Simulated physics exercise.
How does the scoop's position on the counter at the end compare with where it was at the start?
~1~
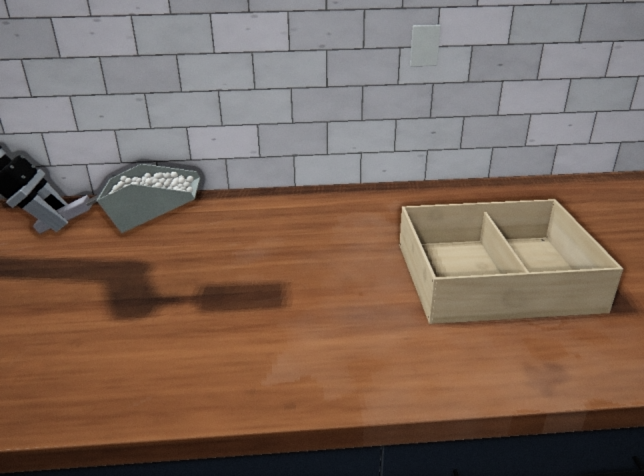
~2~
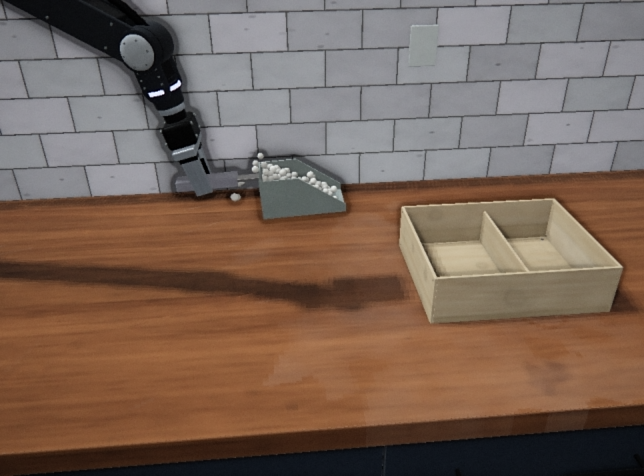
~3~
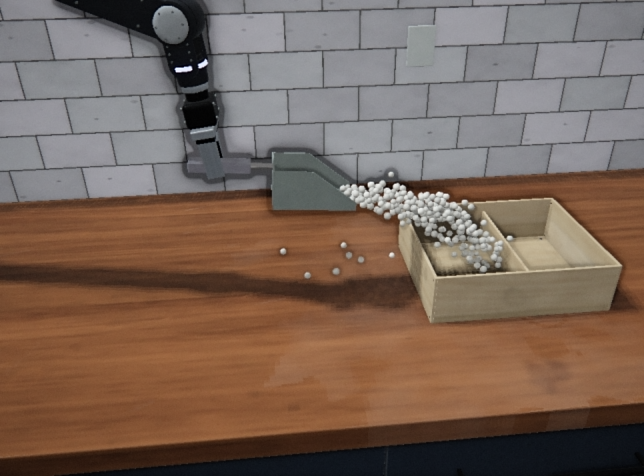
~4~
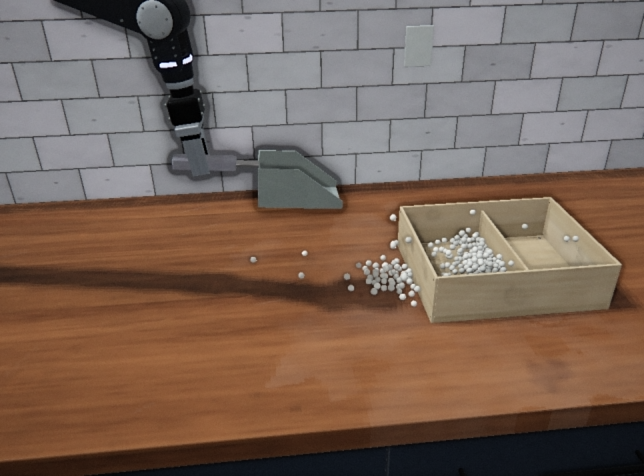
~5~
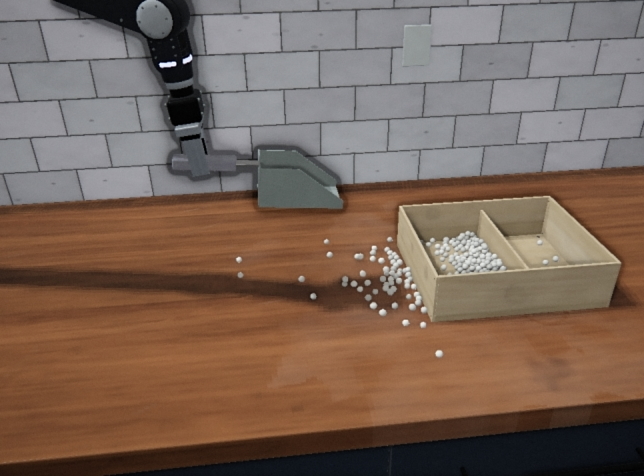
At the start the scoop is over toward the left side, well away from the wooden box. By the end it is farther right, just short of the box's left side.
